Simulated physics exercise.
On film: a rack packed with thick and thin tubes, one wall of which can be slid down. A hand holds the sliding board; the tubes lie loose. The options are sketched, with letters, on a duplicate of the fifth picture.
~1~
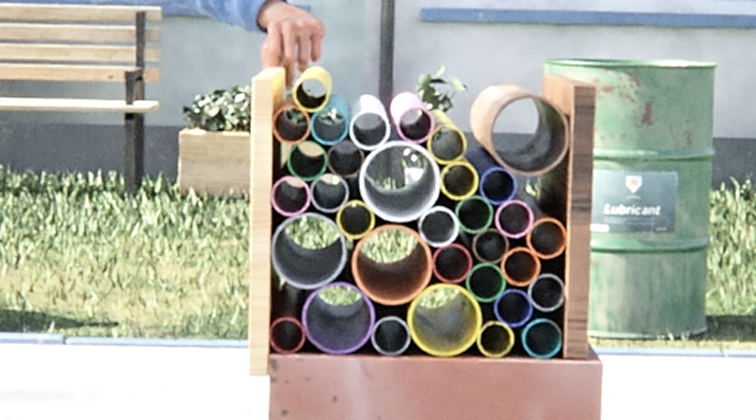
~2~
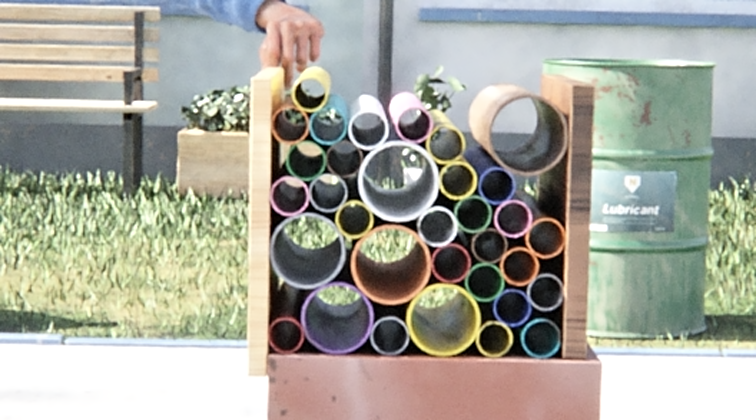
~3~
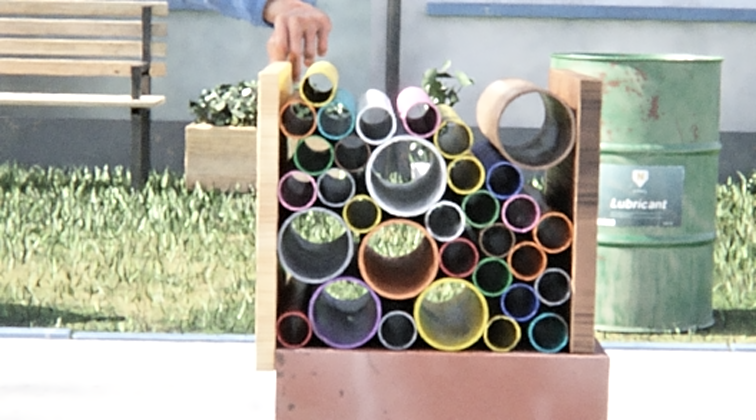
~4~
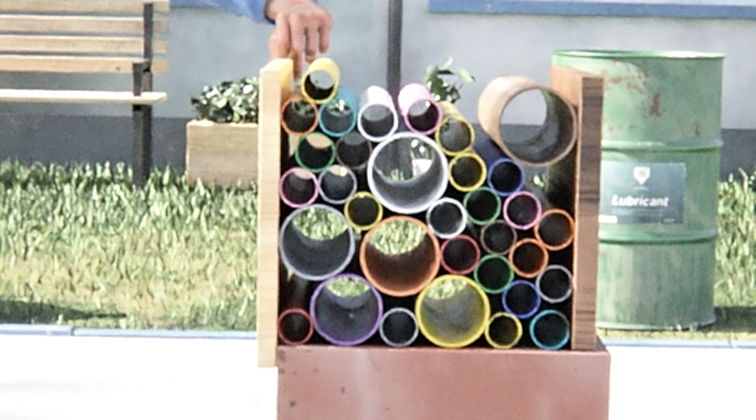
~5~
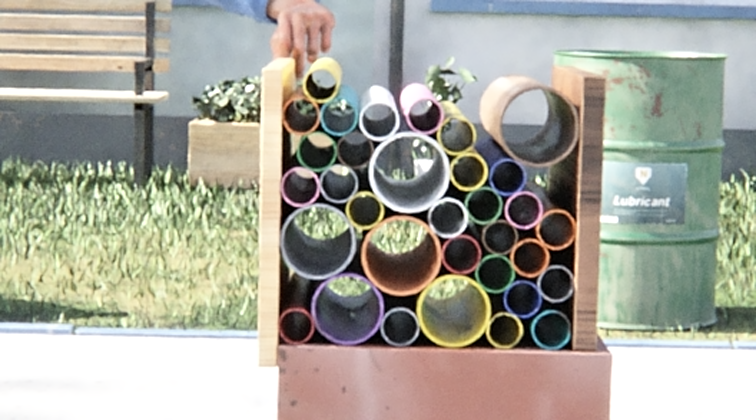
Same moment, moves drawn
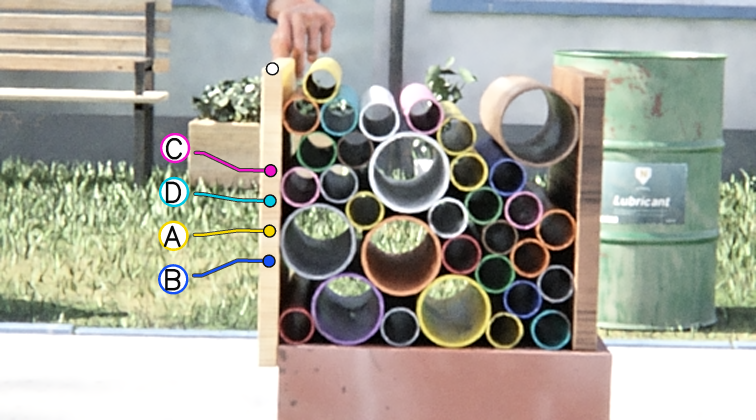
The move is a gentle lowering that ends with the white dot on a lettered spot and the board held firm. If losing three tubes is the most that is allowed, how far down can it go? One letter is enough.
Stop at D.
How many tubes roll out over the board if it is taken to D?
At D the number is two.
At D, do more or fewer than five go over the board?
At D, fewer than five.
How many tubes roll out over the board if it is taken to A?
It comes to five.
On the marked copy, A at (270, 231); B at (269, 261); C at (271, 171); D at (270, 201); the white dot at (273, 69).
Taking D. A third of the way, top of the board (282, 130).
Two thirds of the way, top of the board (280, 199).
When it is over, top of the board (280, 200), two out over the board.
As for the rest, A more than three out over the board; B more than three out over the board; C two out over the board.
